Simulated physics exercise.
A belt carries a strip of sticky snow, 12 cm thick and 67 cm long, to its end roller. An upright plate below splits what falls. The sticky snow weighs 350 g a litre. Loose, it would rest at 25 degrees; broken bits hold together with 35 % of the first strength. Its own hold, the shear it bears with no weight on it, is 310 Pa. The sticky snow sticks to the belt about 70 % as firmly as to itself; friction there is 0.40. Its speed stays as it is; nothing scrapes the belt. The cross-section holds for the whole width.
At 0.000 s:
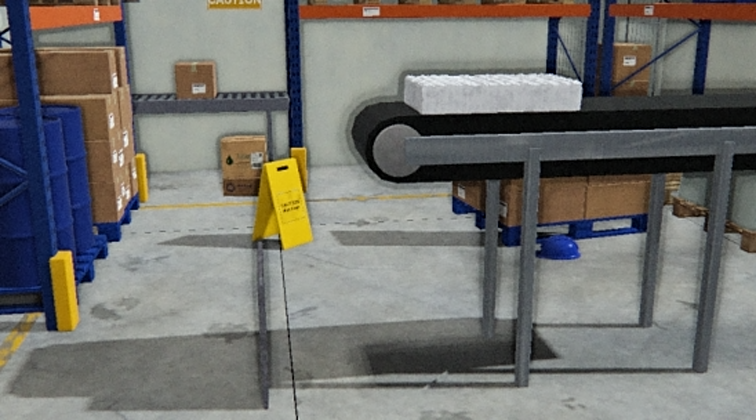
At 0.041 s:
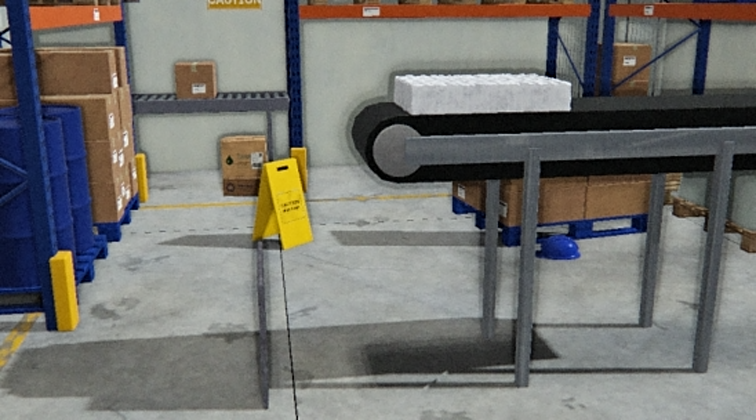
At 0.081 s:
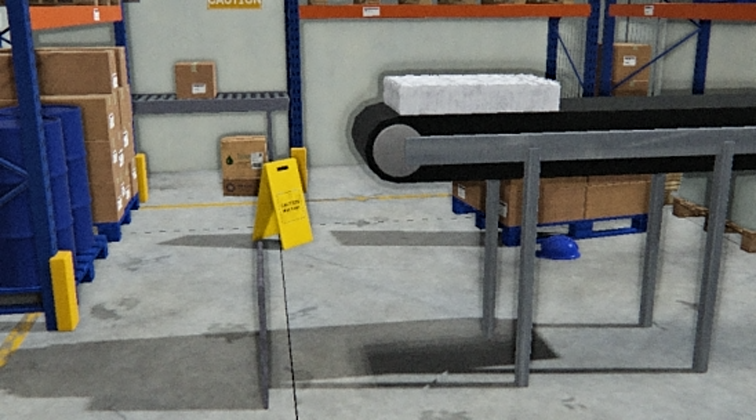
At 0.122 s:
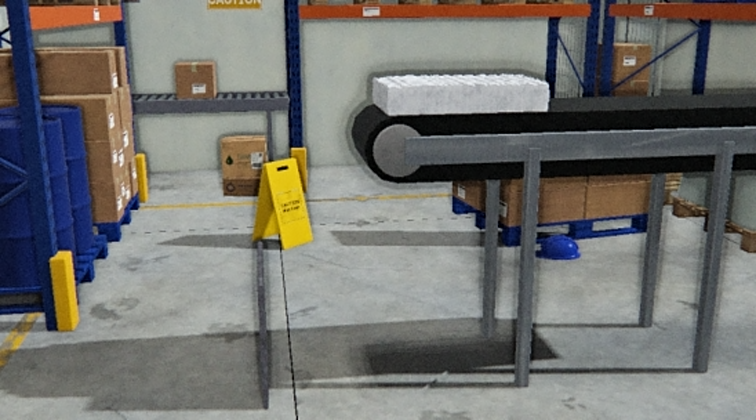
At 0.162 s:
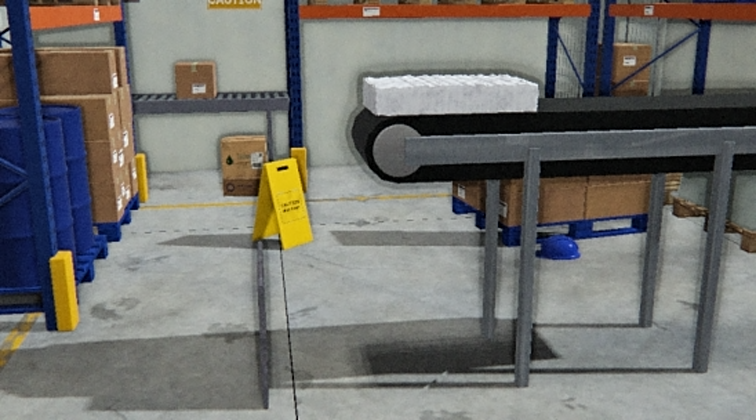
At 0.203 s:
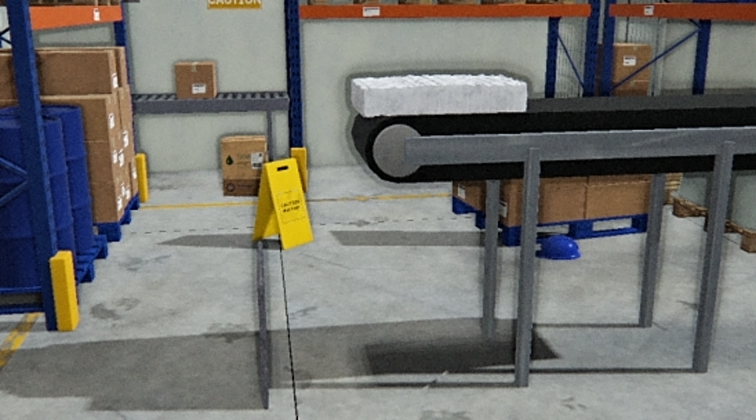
A white slab of snow slides left on a black conveyor belt, slightly overhanging its rounded end.
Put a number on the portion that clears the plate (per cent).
Expect roughly 32 %.
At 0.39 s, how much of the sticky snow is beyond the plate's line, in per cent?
Near 0 %.
After 0.39 s, 0 % is beyond the plate's line.
After 0.60 s, 4 % is beyond the plate's line.
After 0.82 s, 13 % is beyond the plate's line.
After 1.04 s, 32 % is beyond the plate's line.
After 2.21 s, 32 % is beyond the plate's line.
